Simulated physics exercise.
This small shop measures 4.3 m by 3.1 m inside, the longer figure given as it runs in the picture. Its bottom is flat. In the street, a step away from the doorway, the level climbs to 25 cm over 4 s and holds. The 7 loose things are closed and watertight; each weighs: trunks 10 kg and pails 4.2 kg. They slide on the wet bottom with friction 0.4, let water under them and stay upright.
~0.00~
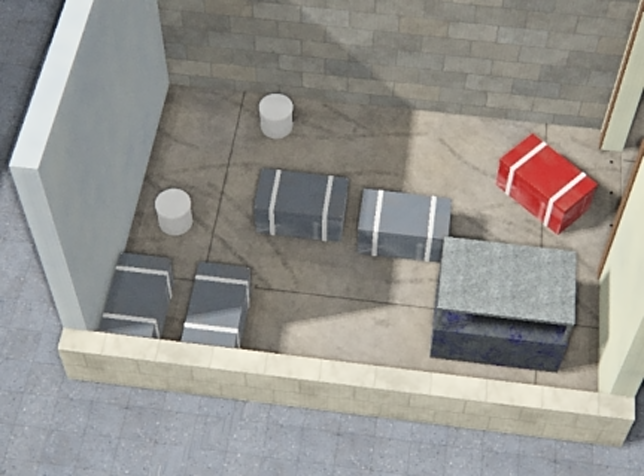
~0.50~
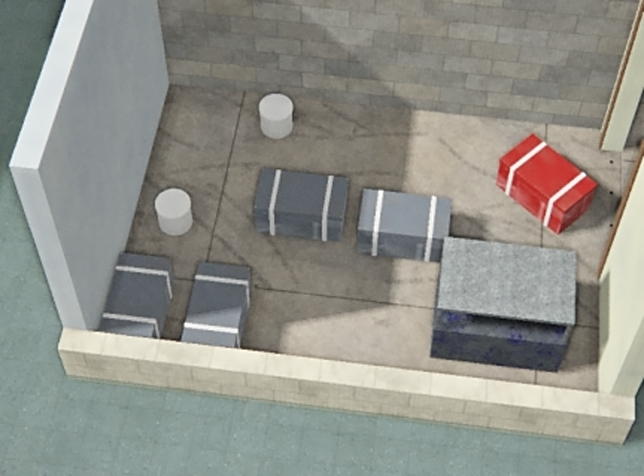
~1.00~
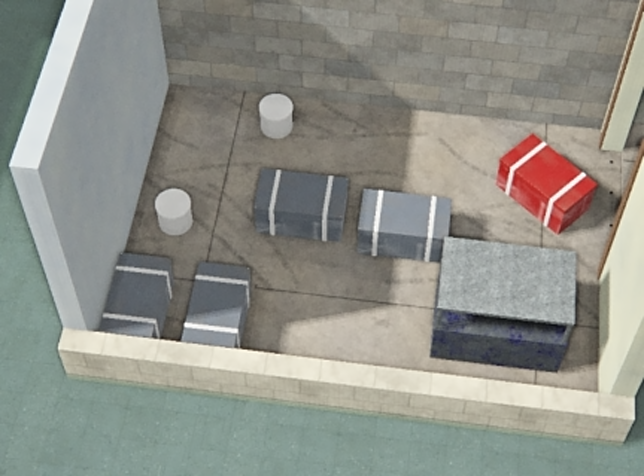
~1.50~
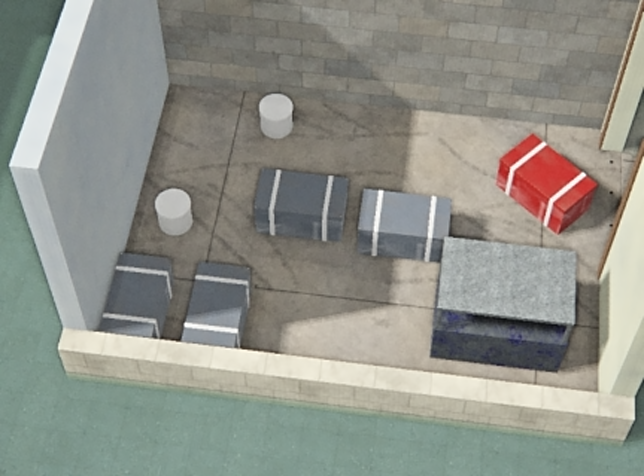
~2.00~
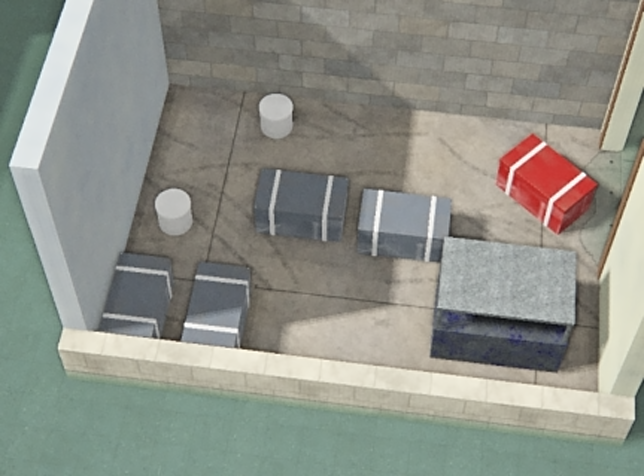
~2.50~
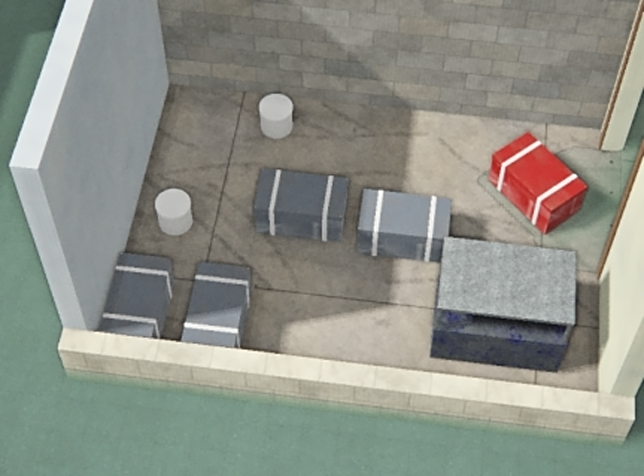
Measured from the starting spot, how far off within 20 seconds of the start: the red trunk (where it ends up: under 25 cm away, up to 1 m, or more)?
The red trunk travels far.
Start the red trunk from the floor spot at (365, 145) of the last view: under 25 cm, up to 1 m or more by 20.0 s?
It is nudged along.
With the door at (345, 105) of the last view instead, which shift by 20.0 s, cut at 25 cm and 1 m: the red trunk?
In that case the red trunk is nudged along.
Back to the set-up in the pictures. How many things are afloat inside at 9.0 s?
I count 7.
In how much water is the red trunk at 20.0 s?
About 22 cm.
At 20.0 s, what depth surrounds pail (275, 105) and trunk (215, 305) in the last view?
Roughly 26 and 23 cm.
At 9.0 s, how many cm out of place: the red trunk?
About 300 cm.
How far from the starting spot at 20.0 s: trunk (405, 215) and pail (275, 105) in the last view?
In turn: 140 cm, 200 cm.
After 4.0 s the red trunk is near (426, 165), 1.1 m from its start, aground; 0 afloat.
After 9.0 s the red trunk is near (228, 176), 2.9 m from its start, afloat; 7 afloat.
After 16.0 s the red trunk is near (265, 232), 2.7 m from its start, afloat; 7 afloat.
After 20.0 s the red trunk is near (351, 230), 2.0 m from its start, afloat; 7 afloat.
